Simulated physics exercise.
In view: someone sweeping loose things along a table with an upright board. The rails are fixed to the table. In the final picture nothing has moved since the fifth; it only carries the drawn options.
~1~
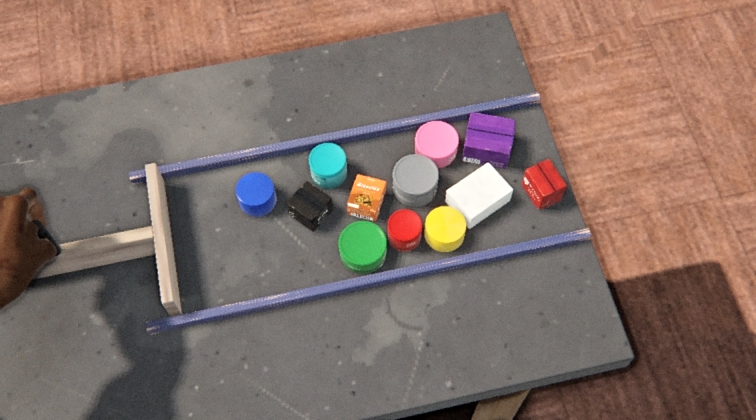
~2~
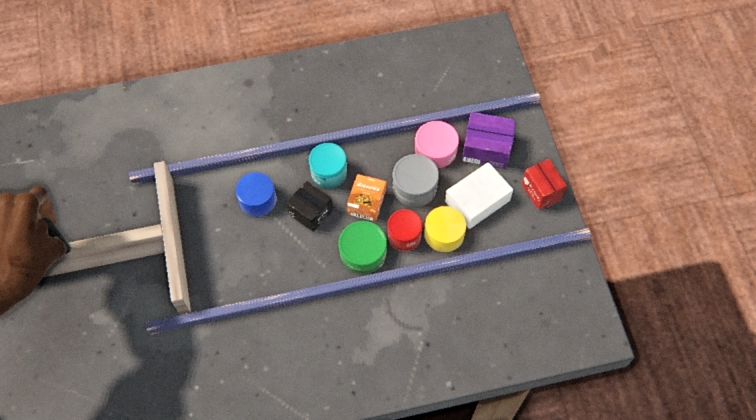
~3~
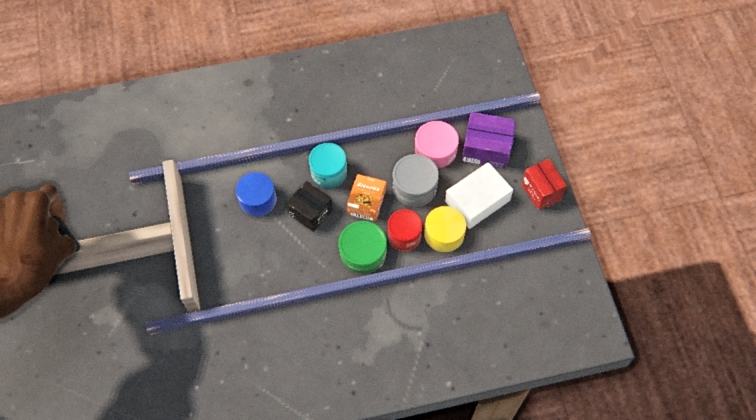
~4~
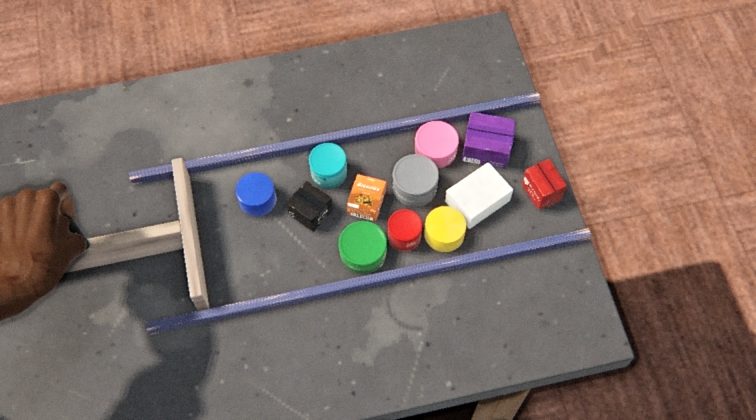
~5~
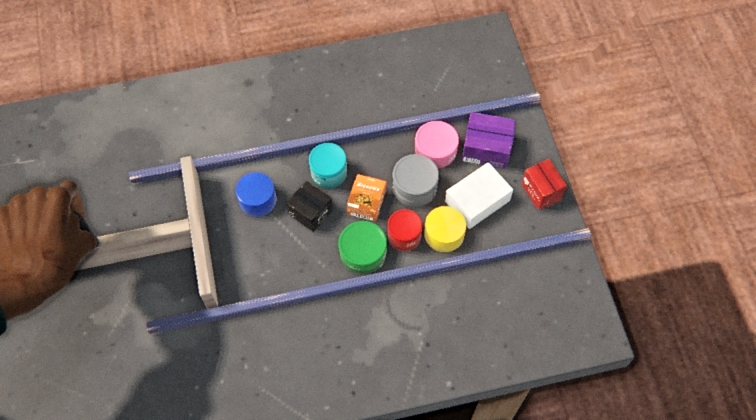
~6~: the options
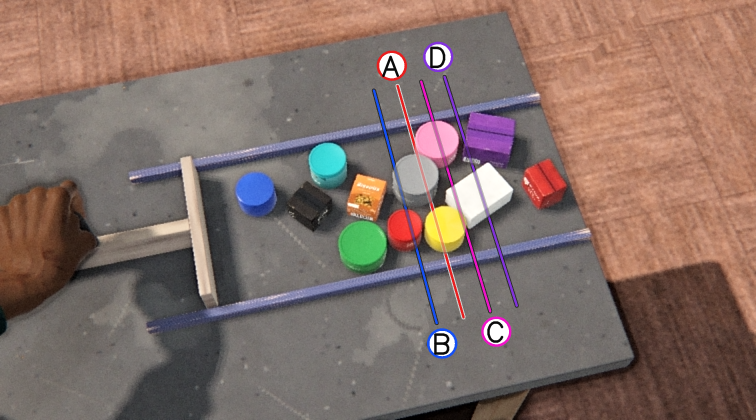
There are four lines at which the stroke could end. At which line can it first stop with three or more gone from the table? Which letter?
At D, and not before.
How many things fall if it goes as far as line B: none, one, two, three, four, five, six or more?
In all, none.
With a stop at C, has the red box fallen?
By then, yes.
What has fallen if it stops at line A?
The red box goes over.
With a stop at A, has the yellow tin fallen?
No.
On the marked copy, A at (428, 194); B at (403, 199); C at (453, 189); D at (478, 184).
Taking D. A third of the way, board (299, 202); turquoise tub (348, 157); blue pot (318, 178).
Two thirds of the way, board (400, 181); red box (558, 185); white block (522, 186).
When it is over, board (477, 166); white block over the edge; red box over the edge; four fallen.
As for the rest, A drops only one; B drops none; C drops only two.
